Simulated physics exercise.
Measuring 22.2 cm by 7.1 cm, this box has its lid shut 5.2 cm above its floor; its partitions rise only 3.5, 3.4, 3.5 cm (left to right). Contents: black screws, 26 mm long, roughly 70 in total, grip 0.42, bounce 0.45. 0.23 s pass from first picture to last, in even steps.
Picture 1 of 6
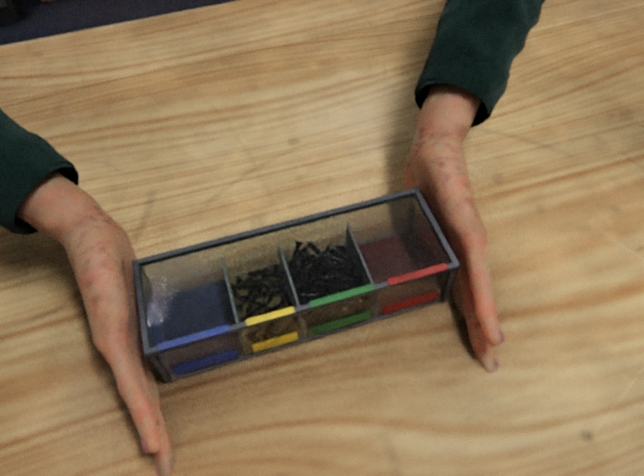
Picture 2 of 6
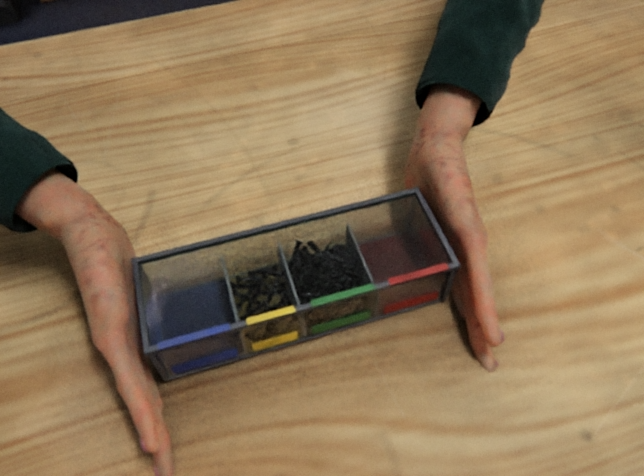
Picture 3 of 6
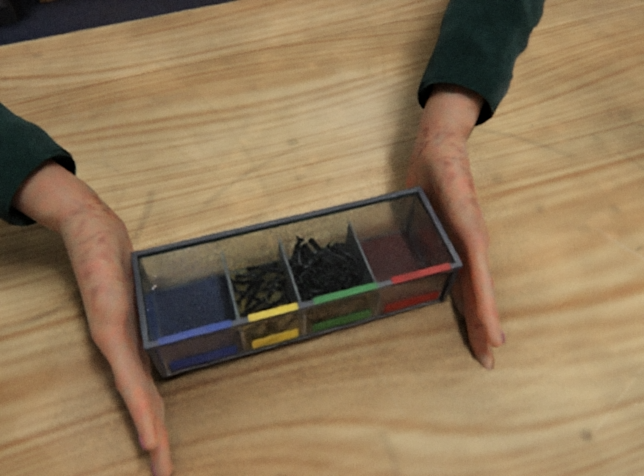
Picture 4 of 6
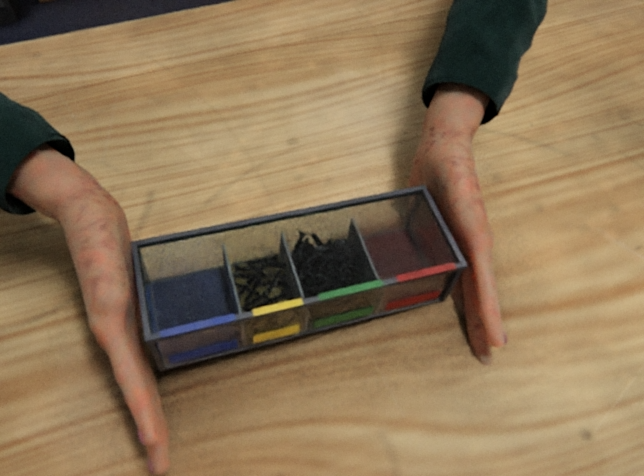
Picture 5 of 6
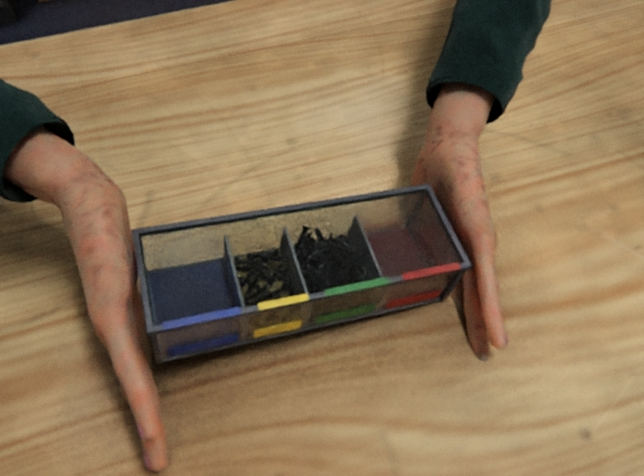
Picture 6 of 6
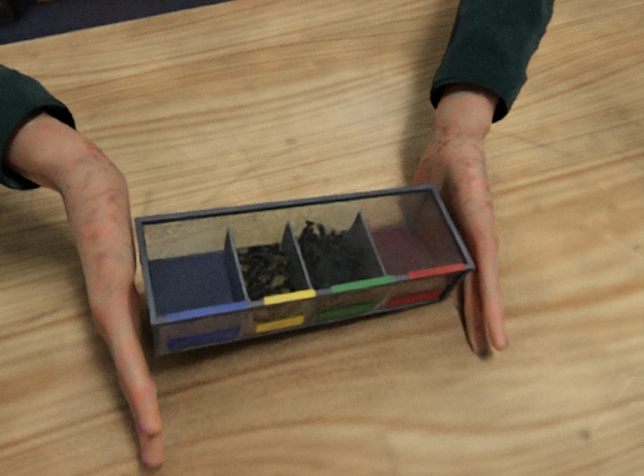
On a wooden table, two hands held a clear divided box with small black pieces in its yellow and green middle sections, and gradually tilted it slightly, raising the left end while the pieces stayed put.
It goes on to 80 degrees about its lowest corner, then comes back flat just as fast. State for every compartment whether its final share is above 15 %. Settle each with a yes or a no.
At the end, red: It'll probably finish at or short of fifteen percent of the pieces; blue: It'll probably finish at or short of fifteen percent of the pieces; green: It'll probably finish past fifteen percent of the pieces; yellow: It'll probably finish past fifteen percent of the pieces.
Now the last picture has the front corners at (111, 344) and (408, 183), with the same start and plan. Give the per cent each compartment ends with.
Each compartment ends like this: Red 0 per cent, blue 5 per cent, green 55 per cent, yellow 40 per cent.
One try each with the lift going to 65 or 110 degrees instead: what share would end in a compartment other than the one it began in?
First try: Around 5 %; second try: Around 50 %.
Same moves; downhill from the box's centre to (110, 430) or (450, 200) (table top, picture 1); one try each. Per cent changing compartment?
5 and 10 %.
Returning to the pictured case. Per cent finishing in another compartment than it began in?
Estimate: Some 10 %.
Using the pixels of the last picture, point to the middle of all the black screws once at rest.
After settling, the middle sits near (334, 290).
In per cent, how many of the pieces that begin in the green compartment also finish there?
That compartment keeps close to 90 per cent of its own pieces.
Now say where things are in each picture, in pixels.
The first frame shows box tilt 0 degrees, front corners at (151, 350) and (452, 264); green 75 %, yellow 25 %.
The second frame shows box tilt 1 degrees, front corners at (150, 348) and (453, 264).
The third frame shows box tilt 3 degrees, front corners at (150, 344) and (455, 264).
The fourth frame shows box tilt 6 degrees, front corners at (151, 336) and (459, 264), lowest corner right front.
The fifth frame shows box tilt 10 degrees, front corners at (154, 328) and (464, 264), lowest corner right front.
The sixth frame shows box tilt 14 degrees, front corners at (157, 320) and (467, 265), lowest corner right front; green 75 %, yellow 25 %.
Then, 0.90 s after the last picture, tilt 80 degrees; red 5 %, green 70 %, yellow 25 %.
Then, 1.50 s after the last picture, tilt 35 degrees; red 10 %, green 65 %, yellow 25 %.
Then, 2.15 s after the last picture, tilt 0 degrees; red 10 %, green 65 %, yellow 25 %.
In the end, red 10 %, blue 0 %, green 65 %, yellow 25 %.
